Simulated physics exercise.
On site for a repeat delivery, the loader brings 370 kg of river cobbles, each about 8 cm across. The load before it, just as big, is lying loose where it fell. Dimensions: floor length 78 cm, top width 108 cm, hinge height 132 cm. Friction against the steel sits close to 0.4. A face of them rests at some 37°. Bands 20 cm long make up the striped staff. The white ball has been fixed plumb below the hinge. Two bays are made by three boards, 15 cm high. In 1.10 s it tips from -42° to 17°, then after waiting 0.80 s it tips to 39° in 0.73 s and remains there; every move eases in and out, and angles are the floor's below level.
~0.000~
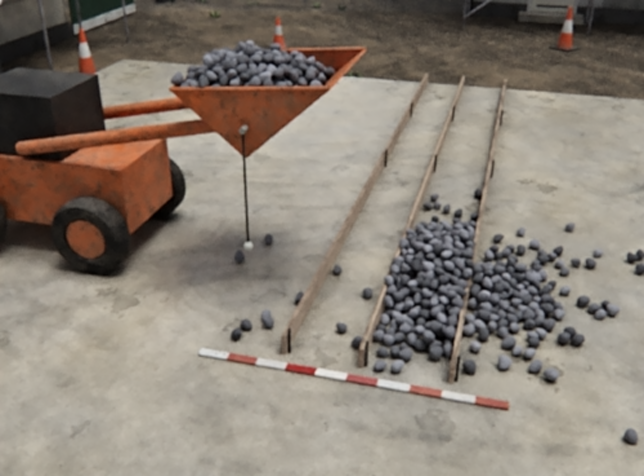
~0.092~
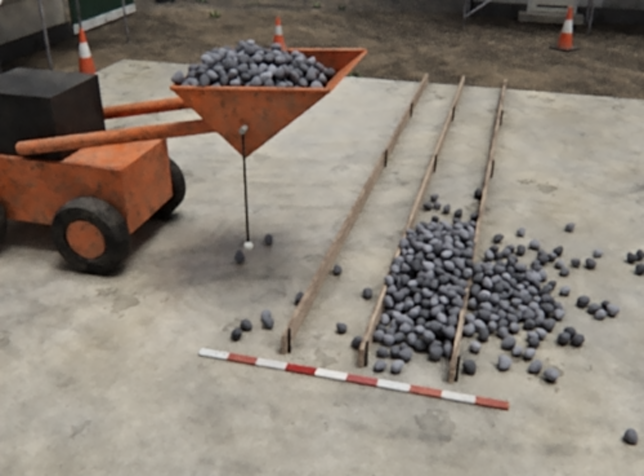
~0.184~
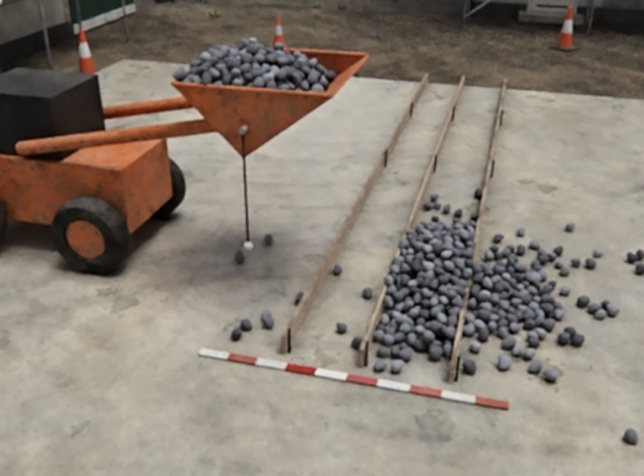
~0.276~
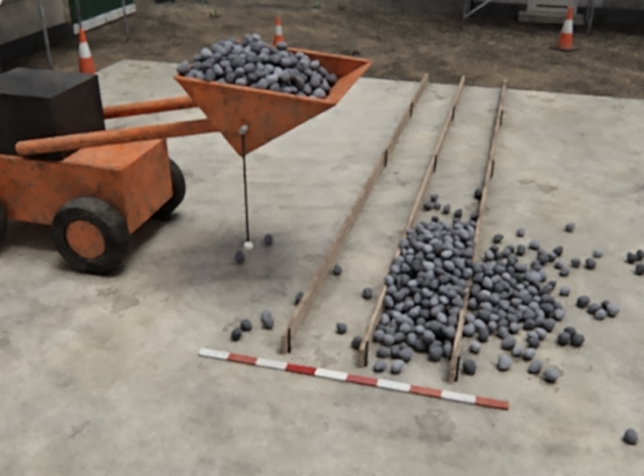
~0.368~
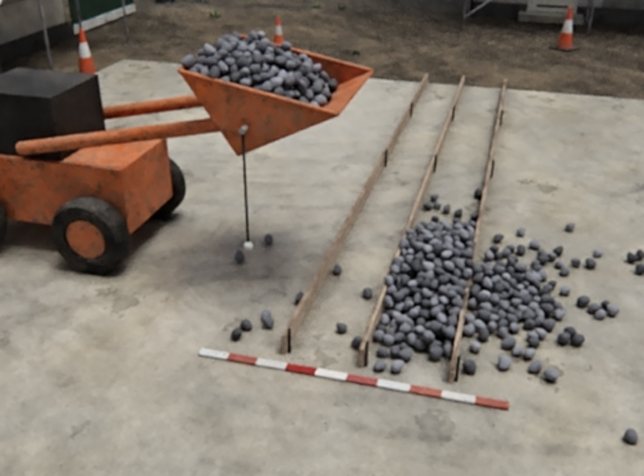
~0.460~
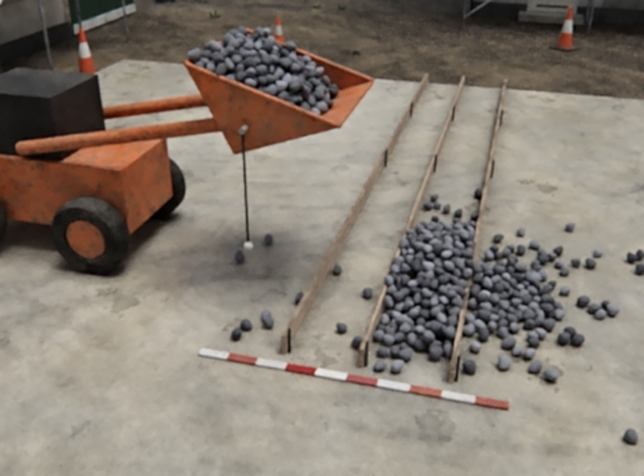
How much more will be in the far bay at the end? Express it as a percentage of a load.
Roughly 28 per cent of a load more.
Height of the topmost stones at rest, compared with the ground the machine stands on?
It reaches near 38 cm up from the ground.
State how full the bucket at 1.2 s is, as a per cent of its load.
Roughly 90 parts in a hundred of the load.
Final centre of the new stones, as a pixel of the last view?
Centre at roughly (378, 261).
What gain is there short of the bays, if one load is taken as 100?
Roughly 0 per cent of a load.
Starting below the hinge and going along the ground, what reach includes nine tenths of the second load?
About 120 cm.
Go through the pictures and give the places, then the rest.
The first frame shows lip at (329, 89), floor tilted -42°, highest stones at (250, 54). The earlier load is highest near (450, 250), 26 cm above ground level, 1 % short of the bays, 1 % in the near bay, 71 % in the far bay, 28 % past the last board.
In the second frame, the bucket is at -41°, its lip at (330, 91); the top of the load is at (247, 54); the stones move at 0.1 m/s on average.
The third frame shows lip at (332, 96), floor tilted -38°, highest stones at (240, 51); the stones move at 0.2 m/s on average.
The fourth frame shows lip at (335, 104), floor tilted -33°, highest stones at (239, 47); the stones move at 0.3 m/s on average.
The fifth frame shows lip at (338, 115), floor tilted -27°, highest stones at (240, 43); the stones move at 0.3 m/s on average.
In the sixth frame, the bucket is at -20°, its lip at (340, 126); the top of the load is at (240, 37); the stones move at 0.3 m/s on average.
After 0.8 s the floor is at 7°; in per cent of one load, 100 in the bucket, 1 short of the bays, 1 in the near bay, 71 in the far bay, 28 past the last board; the foremost stones are past the picture's edge.
After 1.2 s the floor is at 17°; in per cent of one load, 89 in the bucket, 1 short of the bays, 12 in the near bay, 71 in the far bay, 28 past the last board; the foremost stones are past the picture's edge.
After 3.1 s the floor is at 39°; in per cent of one load, 0 in the bucket, 2 short of the bays, 70 in the near bay, 98 in the far bay, 31 past the last board; the foremost stones are past the picture's edge.
After 5.6 s the floor is at 39°; in per cent of one load, 0 in the bucket, 2 short of the bays, 69 in the near bay, 99 in the far bay, 31 past the last board; the foremost stones are past the picture's edge. Net gain in the far bay, 28.
